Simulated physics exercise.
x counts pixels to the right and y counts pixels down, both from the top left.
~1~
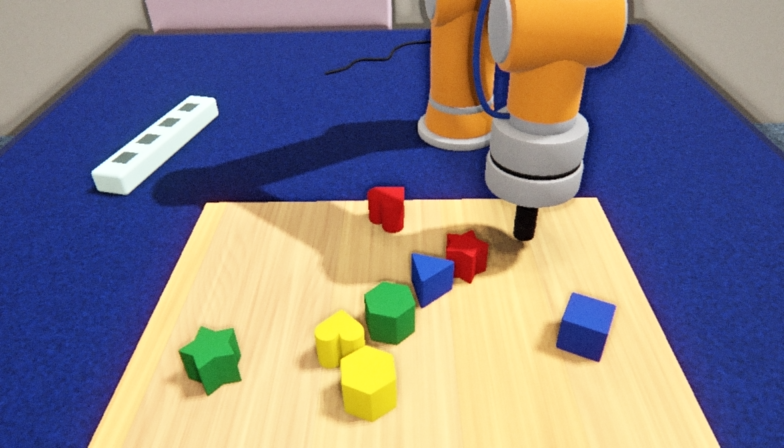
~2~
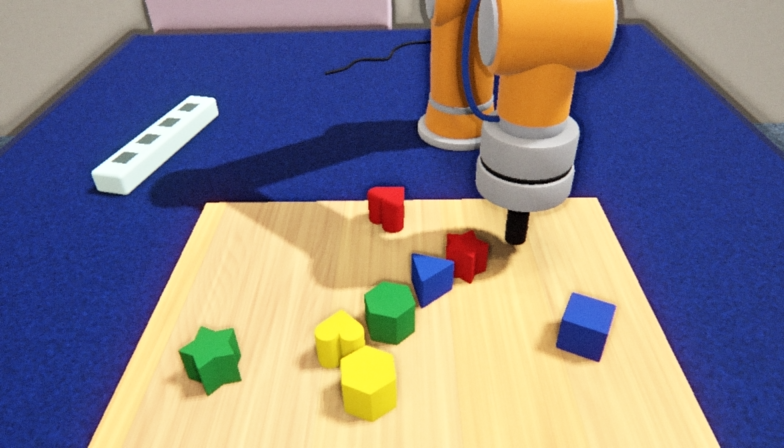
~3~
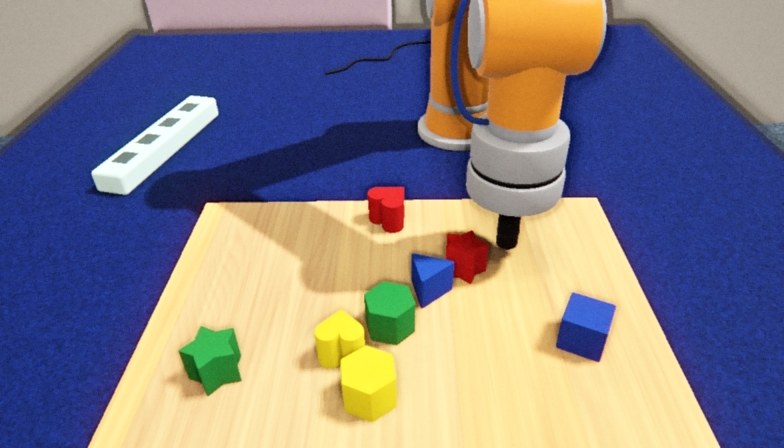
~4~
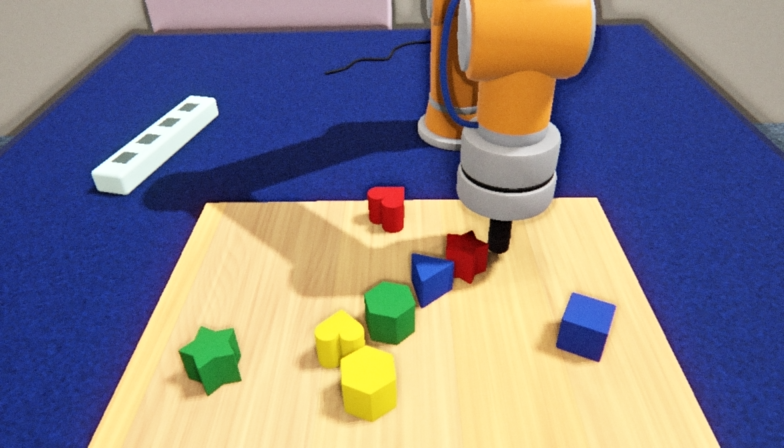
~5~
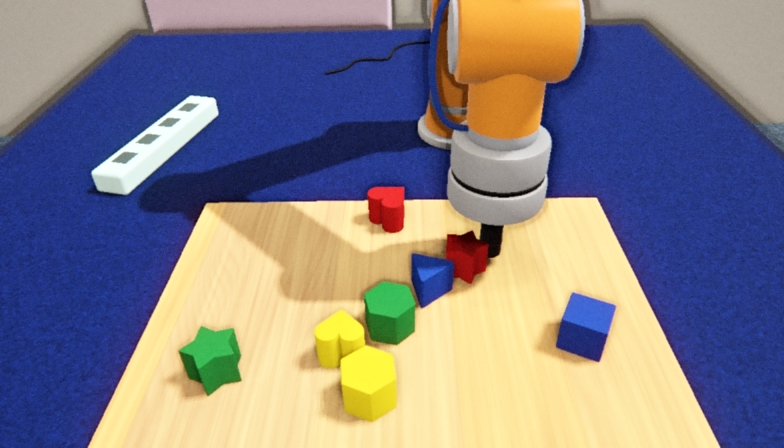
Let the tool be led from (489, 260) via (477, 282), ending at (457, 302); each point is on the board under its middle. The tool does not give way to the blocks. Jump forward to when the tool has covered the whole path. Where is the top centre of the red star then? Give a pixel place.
I'd place it at (448, 250), taking the centre of its top.
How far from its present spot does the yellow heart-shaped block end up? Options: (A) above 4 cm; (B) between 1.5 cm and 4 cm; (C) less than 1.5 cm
Letter C.
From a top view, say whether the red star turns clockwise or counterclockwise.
It makes a clockwise turn.
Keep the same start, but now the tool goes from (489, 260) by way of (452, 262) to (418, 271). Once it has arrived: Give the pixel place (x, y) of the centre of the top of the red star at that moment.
My estimate: (412, 261).
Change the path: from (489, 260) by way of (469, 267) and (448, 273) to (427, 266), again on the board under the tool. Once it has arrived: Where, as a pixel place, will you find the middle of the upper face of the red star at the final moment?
The middle of its upper face should be somewhere near (418, 256).
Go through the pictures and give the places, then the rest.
Tool tip at (523, 236); block tops, yellow heart-shaped block at (339, 327); green six-sided block at (389, 299); blue triangle at (429, 265); red star at (465, 242), in the first frame.
Tool at (515, 240); blocks unchanged, in the second frame.
Tool at (506, 244); blocks unchanged, in the third frame.
Tool at (498, 248); blocks unchanged, in the fourth frame.
Tool at (490, 252); yellow heart-shaped block at (339, 327); green six-sided block at (389, 299); blue triangle at (429, 265); red star at (465, 242), in the fifth frame.
What follows on the original path. Halfway along, tool at (478, 274); blue triangle at (427, 266); red star at (453, 249), turned 50° clockwise.
At the end, tool at (457, 293); yellow heart-shaped block in place; green six-sided block in place; blue triangle at (426, 266); red star at (448, 250), turned 80° clockwise.
